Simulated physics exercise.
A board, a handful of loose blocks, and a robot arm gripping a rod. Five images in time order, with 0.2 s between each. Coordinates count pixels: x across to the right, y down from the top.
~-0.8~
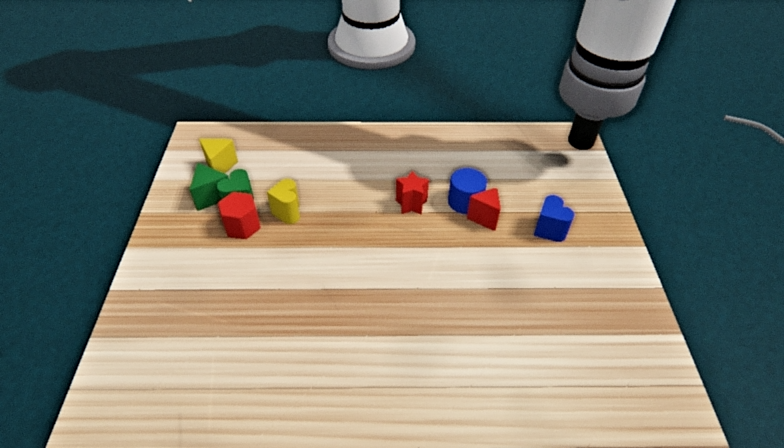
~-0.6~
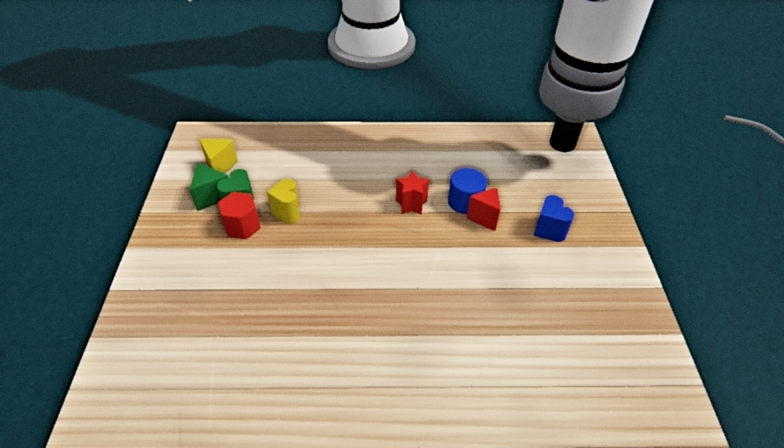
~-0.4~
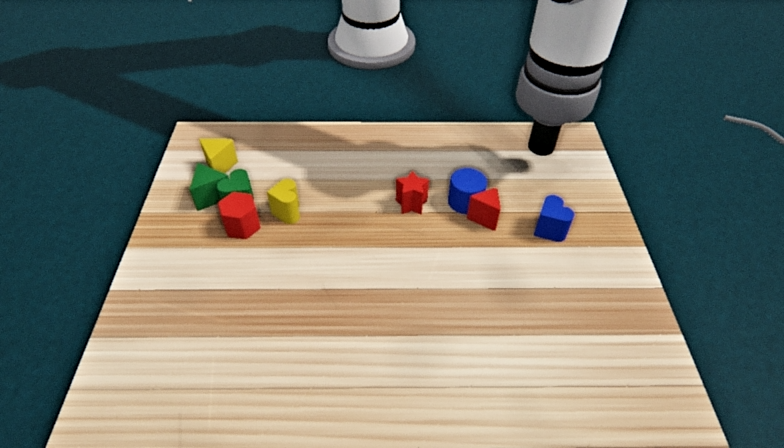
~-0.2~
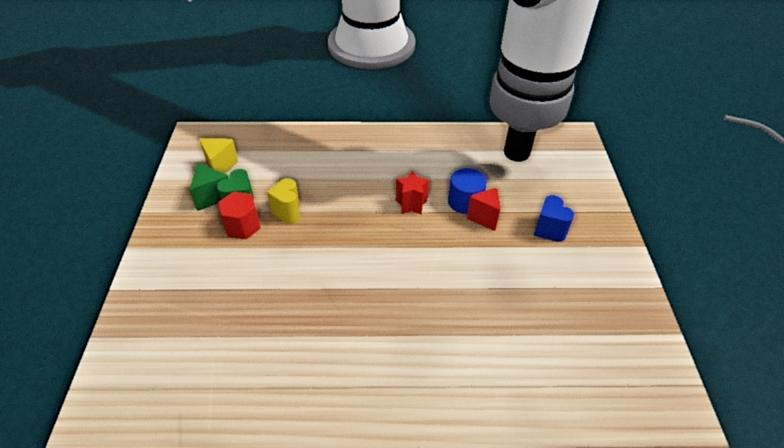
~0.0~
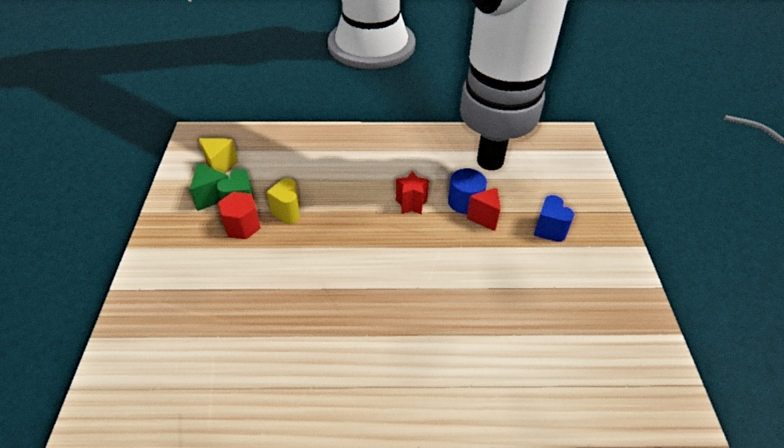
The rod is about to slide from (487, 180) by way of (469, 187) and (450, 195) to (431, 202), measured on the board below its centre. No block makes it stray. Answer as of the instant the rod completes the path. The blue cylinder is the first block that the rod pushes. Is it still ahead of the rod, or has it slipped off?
I'd say the blue cylinder has slipped off and sits beside or behind the rod.
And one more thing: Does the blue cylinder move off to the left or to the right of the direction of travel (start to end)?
Slides left.
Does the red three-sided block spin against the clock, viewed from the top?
Yes - that is the case.
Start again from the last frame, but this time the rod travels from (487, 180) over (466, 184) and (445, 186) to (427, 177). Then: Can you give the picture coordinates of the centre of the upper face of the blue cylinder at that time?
Close to (457, 187).
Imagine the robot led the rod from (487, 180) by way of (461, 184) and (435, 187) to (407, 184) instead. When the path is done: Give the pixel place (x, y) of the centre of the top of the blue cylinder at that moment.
I'd say the blue cylinder ends with its top centre at (455, 187).
What follows on the original path. Halfway along, rod (462, 175); blue cylinder (456, 191); red three-sided block (488, 199), turned 20° anticlockwise.
At the end, rod (432, 185); red star-shaped block (402, 185); blue cylinder (443, 202); red three-sided block (488, 199), turned 20° anticlockwise.
